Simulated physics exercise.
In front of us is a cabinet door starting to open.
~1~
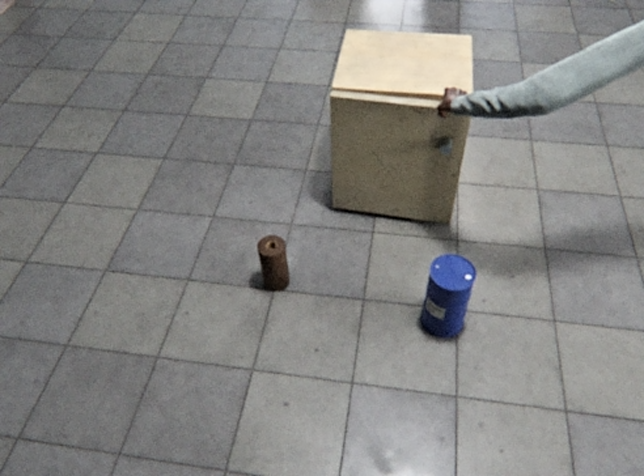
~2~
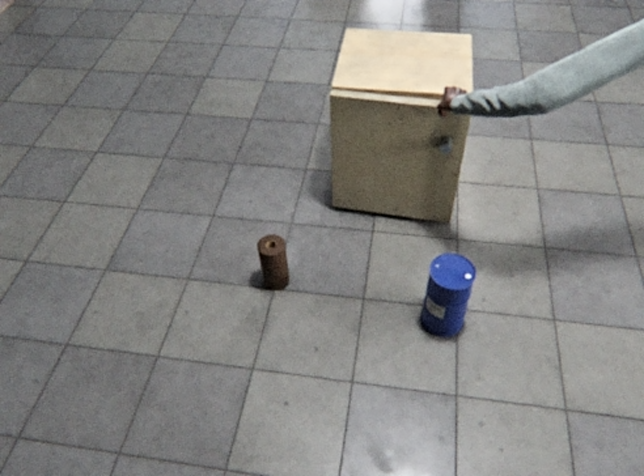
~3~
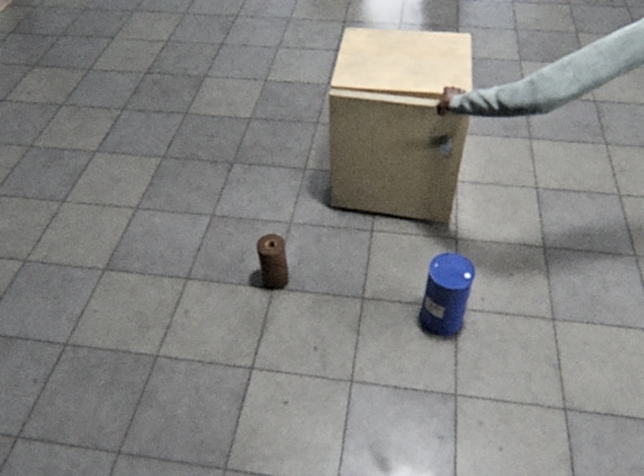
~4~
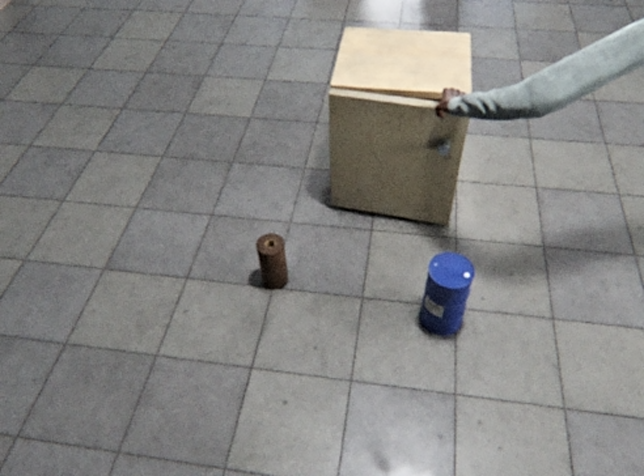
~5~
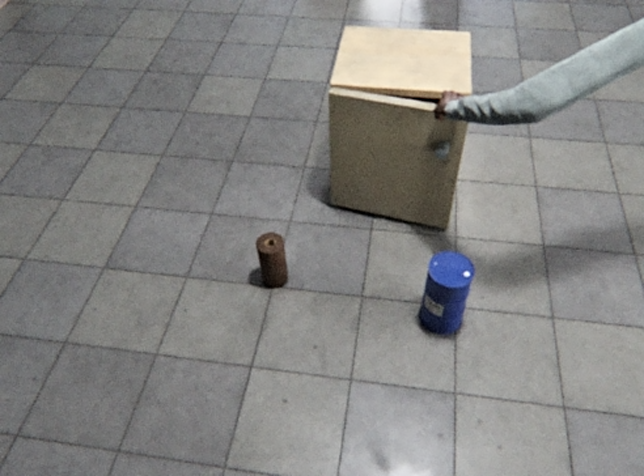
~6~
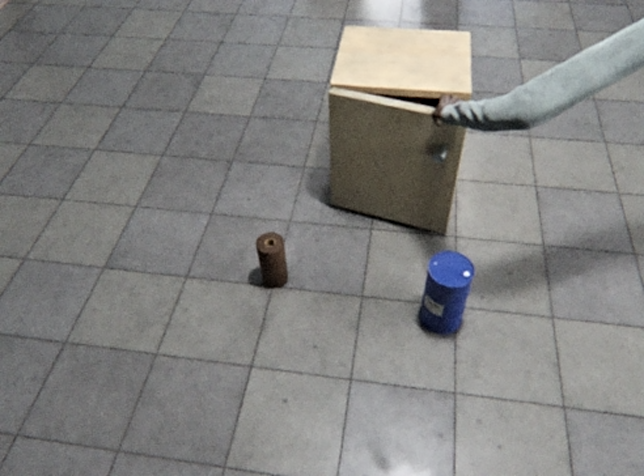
A pale wooden cabinet stands on a grey tiled floor, seen from above at an angle, with an arm in a light grey-green sleeve reaching in from the right to its front door. In front of it, a small brown roll stands to the left and a blue canister to the right. The hand slowly pulls the door slightly open at its right edge, while the roll and canister stay still.
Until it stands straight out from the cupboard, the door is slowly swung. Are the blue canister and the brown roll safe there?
In order: Looks like the blue canister is fine; looks like the brown roll is fine.
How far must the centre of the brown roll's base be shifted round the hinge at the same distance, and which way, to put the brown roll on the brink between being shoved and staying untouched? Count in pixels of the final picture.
Roughly 32 pixels right.
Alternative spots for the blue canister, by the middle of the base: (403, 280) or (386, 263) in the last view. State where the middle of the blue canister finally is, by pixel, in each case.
Final spots, roughly: (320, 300) and (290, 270).
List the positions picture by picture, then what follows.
Door 4° open; blue canister (447, 297); brown roll (274, 264); door (394, 166), in the first frame.
Door 4° open; brown roll (274, 263); door (394, 165), in the second frame.
Door 4° open; blue canister (446, 296); door (393, 165), in the third frame.
Door 6° open; brown roll (273, 262); door (393, 166), in the fourth frame.
Door 9° open; blue canister (446, 294); door (392, 167), in the fifth frame.
Door 13° open; blue canister (446, 294); brown roll (273, 261); door (390, 169), in the sixth frame.
Then, 0.58 s on from there, door 39° open; blue canister at rest near (446, 294); brown roll at rest near (273, 261).
Then, 1.26 s on from there, door 69° open; blue canister at rest near (446, 294); brown roll at rest near (273, 261).
Then, 1.84 s on from there, door 90° open; blue canister at rest near (446, 294); brown roll at rest near (273, 261).
In the end, the blue canister remains where it is, near (446, 294); the brown roll remains where it is, near (273, 261).
